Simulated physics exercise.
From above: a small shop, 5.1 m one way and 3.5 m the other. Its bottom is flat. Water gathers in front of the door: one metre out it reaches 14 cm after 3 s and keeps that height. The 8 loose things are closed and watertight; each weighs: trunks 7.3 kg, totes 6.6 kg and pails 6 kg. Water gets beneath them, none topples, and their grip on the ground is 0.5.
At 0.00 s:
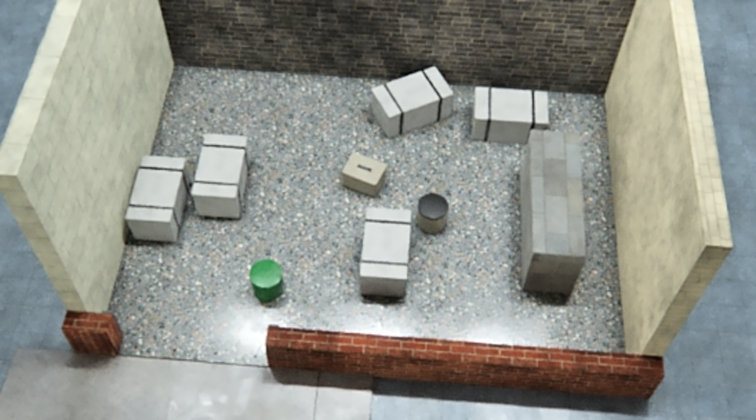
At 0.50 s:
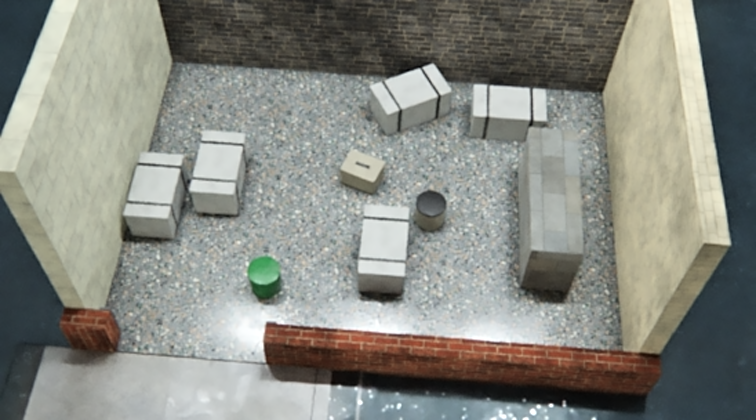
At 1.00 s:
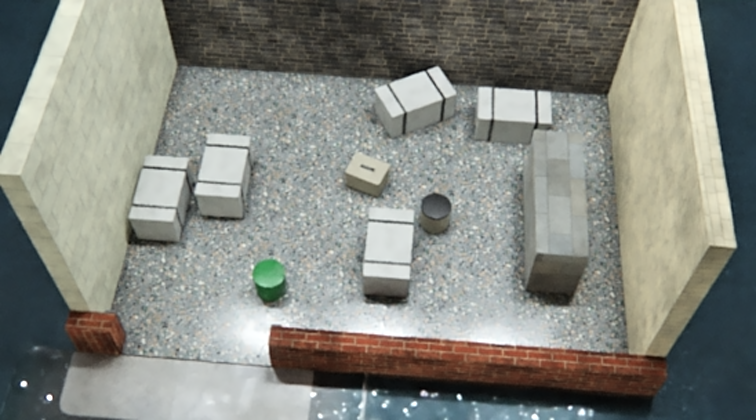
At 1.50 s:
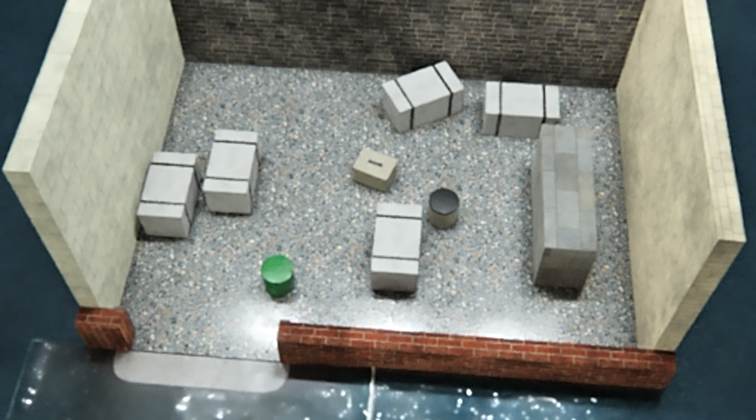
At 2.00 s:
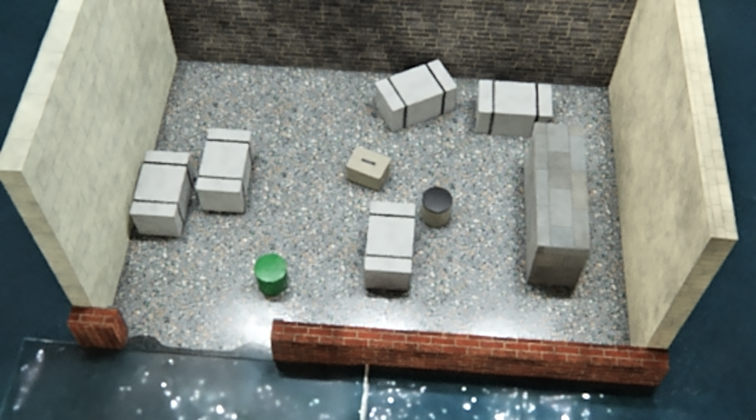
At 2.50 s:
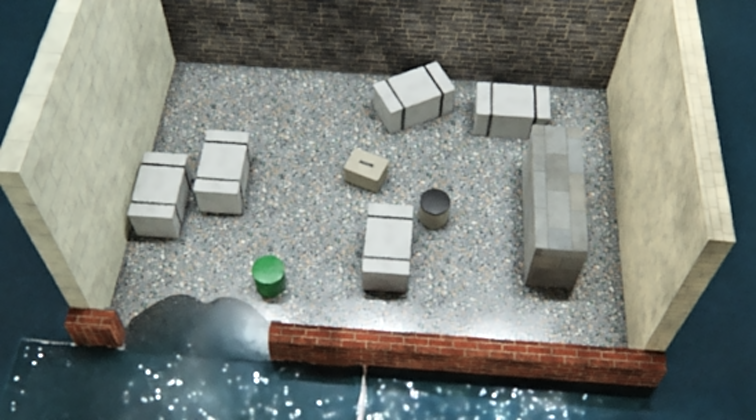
Water spreads outside a small walled shop, then enters through the doorway at lower left.
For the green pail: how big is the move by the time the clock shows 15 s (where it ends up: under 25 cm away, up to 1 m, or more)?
Green pail moves a short way.
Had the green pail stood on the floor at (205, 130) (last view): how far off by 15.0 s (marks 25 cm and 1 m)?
It travels far.
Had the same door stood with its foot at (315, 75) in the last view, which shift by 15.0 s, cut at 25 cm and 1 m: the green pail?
In that case the green pail ends far away.
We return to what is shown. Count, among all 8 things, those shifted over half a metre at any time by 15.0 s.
That makes 6.
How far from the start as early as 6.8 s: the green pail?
Roughly 40 cm by then.
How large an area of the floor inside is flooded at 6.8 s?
Roughly 10.0 m2.
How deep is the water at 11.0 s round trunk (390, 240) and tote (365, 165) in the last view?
About 2 and 4 cm.
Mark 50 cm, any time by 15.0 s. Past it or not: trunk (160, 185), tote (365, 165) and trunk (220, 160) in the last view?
In that order: Over, under, more.
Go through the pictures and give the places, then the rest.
The green pail at (266, 273), on the bottom; 0.0 m2 under water; 0 of 8 have shifted, in the first frame.
The green pail at (264, 270) rests on the ground; water covers 0.0 m2; 0 of 8 have shifted, in the second frame.
The green pail at (269, 273) rests on the ground; 0.0 m2 under water; 0 of 8 have shifted, in the third frame.
The green pail at (277, 269) rests on the ground; water covers 0.0 m2; 0 of 8 have shifted, in the fourth frame.
The green pail at (270, 268), on the bottom; 0.0 m2 under water; 0 of 8 have shifted, in the fifth frame.
The green pail at (268, 269), on the bottom; water covers 0.5 m2; 0 of 8 have shifted, in the sixth frame.
After 3.5 s the green pail is near (268, 269), 0.0 m from its start, aground; 0 afloat.
After 6.8 s the green pail is near (302, 242), 0.4 m from its start, aground; 2 afloat.
After 11.0 s the green pail is near (302, 242), 0.4 m from its start, aground; 4 afloat.
After 15.0 s the green pail is near (308, 237), 0.5 m from its start, aground; 5 afloat.
